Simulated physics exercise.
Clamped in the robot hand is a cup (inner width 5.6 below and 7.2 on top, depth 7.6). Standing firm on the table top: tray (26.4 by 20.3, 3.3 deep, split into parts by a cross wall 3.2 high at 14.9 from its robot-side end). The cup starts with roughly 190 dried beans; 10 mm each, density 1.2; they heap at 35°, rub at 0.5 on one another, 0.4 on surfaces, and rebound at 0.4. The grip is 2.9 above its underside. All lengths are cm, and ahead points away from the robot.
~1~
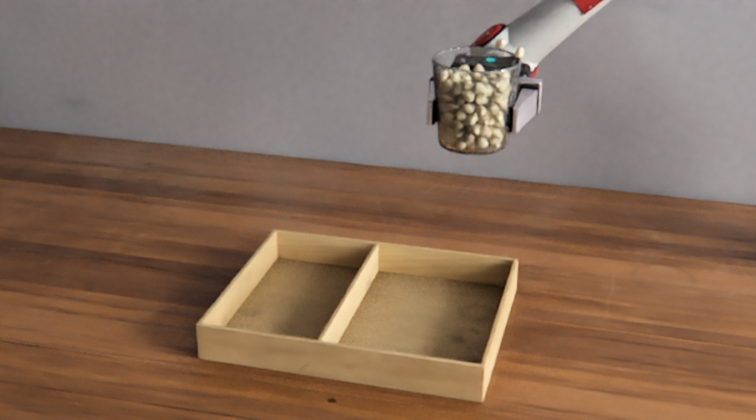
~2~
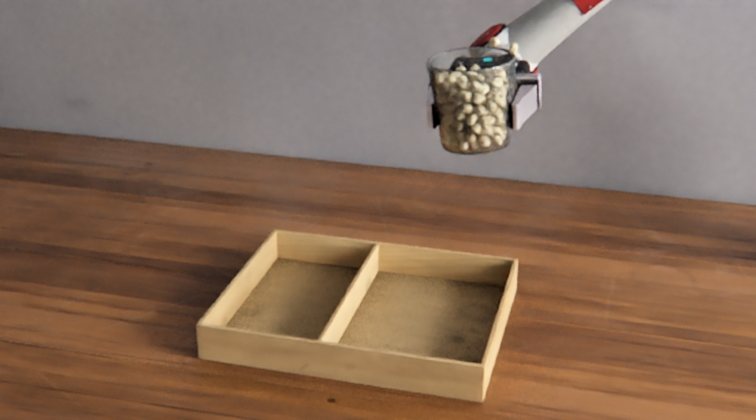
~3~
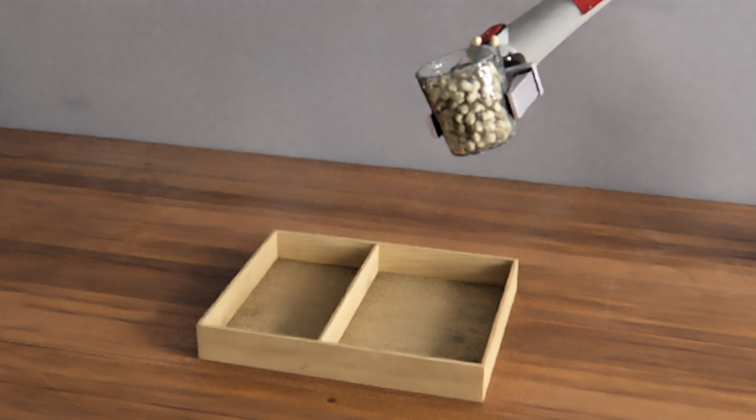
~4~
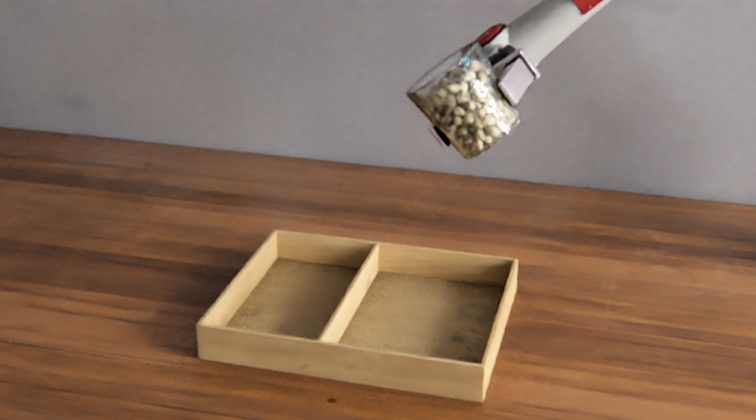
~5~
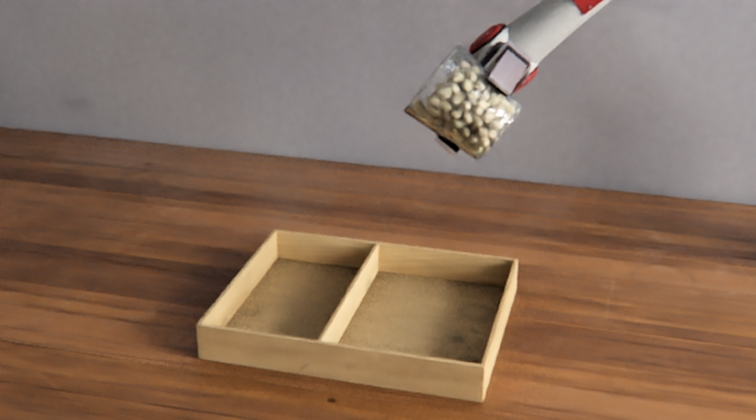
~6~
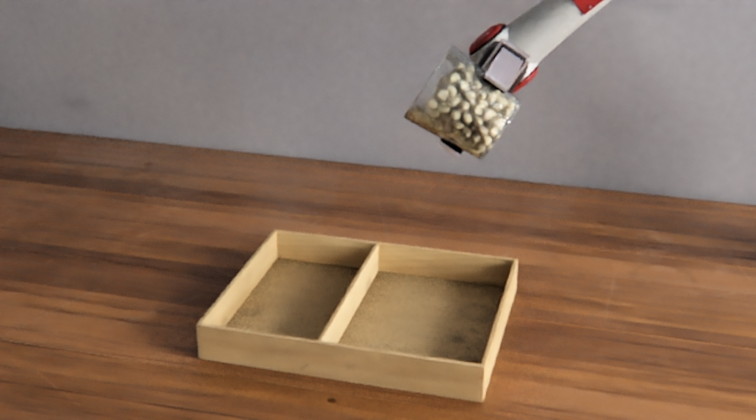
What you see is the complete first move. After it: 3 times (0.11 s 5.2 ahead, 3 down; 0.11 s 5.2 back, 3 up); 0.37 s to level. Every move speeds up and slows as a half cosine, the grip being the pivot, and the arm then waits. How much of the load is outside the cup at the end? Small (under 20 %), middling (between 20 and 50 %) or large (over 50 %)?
Share outside the cup: Middling (between 20 and 50 %).
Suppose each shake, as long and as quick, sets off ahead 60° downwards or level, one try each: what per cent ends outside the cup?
Some 15 and 75 per cent.
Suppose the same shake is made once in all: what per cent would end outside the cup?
Then about 15 per cent.
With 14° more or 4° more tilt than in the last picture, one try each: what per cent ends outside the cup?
About 65 and 40 per cent.
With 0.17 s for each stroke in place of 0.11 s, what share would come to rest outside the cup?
In that case some 5 per cent.
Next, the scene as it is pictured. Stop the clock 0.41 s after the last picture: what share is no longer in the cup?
Some 20 per cent.
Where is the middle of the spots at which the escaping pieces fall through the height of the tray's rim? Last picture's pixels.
Near (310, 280).
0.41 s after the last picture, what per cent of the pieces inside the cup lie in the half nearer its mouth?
Roughly 40 per cent.
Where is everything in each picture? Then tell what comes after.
In the first frame, cup middle at (475, 103), level; upper third of the load around (475, 86), from x 445 to 520, top at y 45; 189 in the cup.
In the second frame, cup middle at (474, 103), tilted 6° forward; upper third of the load around (473, 87), from x 440 to 515, top at y 40.
In the third frame, cup middle at (471, 104), tilted 20° forward; upper third of the load around (472, 87), from x 430 to 505, top at y 40.
In the fourth frame, cup middle at (468, 105), tilted 39° forward; upper third of the load around (470, 89), from x 425 to 510, top at y 65.
In the fifth frame, cup middle at (467, 106), tilted 53° forward; upper third of the load around (467, 91), from x 420 to 510, top at y 65.
In the sixth frame, cup middle at (466, 107), tilted 59° forward; upper third of the load around (467, 93), from x 420 to 510, top at y 70; 189 in the cup.
Then, 0.41 s later, tilted 59° forward, highest piece 25 above the table; 150 in the cup, 14 in the far-side part, 4 in the robot-side part, 21 in flight or on a rim.
Then, 0.82 s later, tilted 35° forward, highest piece 26 above the table; 131 in the cup, 39 in the far-side part, 10 in the robot-side part, 5 on the table or floor, 4 in flight or on a rim.
Then, 1.23 s later, level, highest piece 27 above the table; 131 in the cup, 40 in the far-side part, 12 in the robot-side part, 6 on the table or floor.
Then, 2.28 s later, level, highest piece 27 above the table; 131 in the cup, 40 in the far-side part, 12 in the robot-side part, 6 on the table or floor.
At rest, 131 in the cup, 40 in the far-side part, 12 in the robot-side part, 6 on the table or floor. That is 31 % outside the cup.
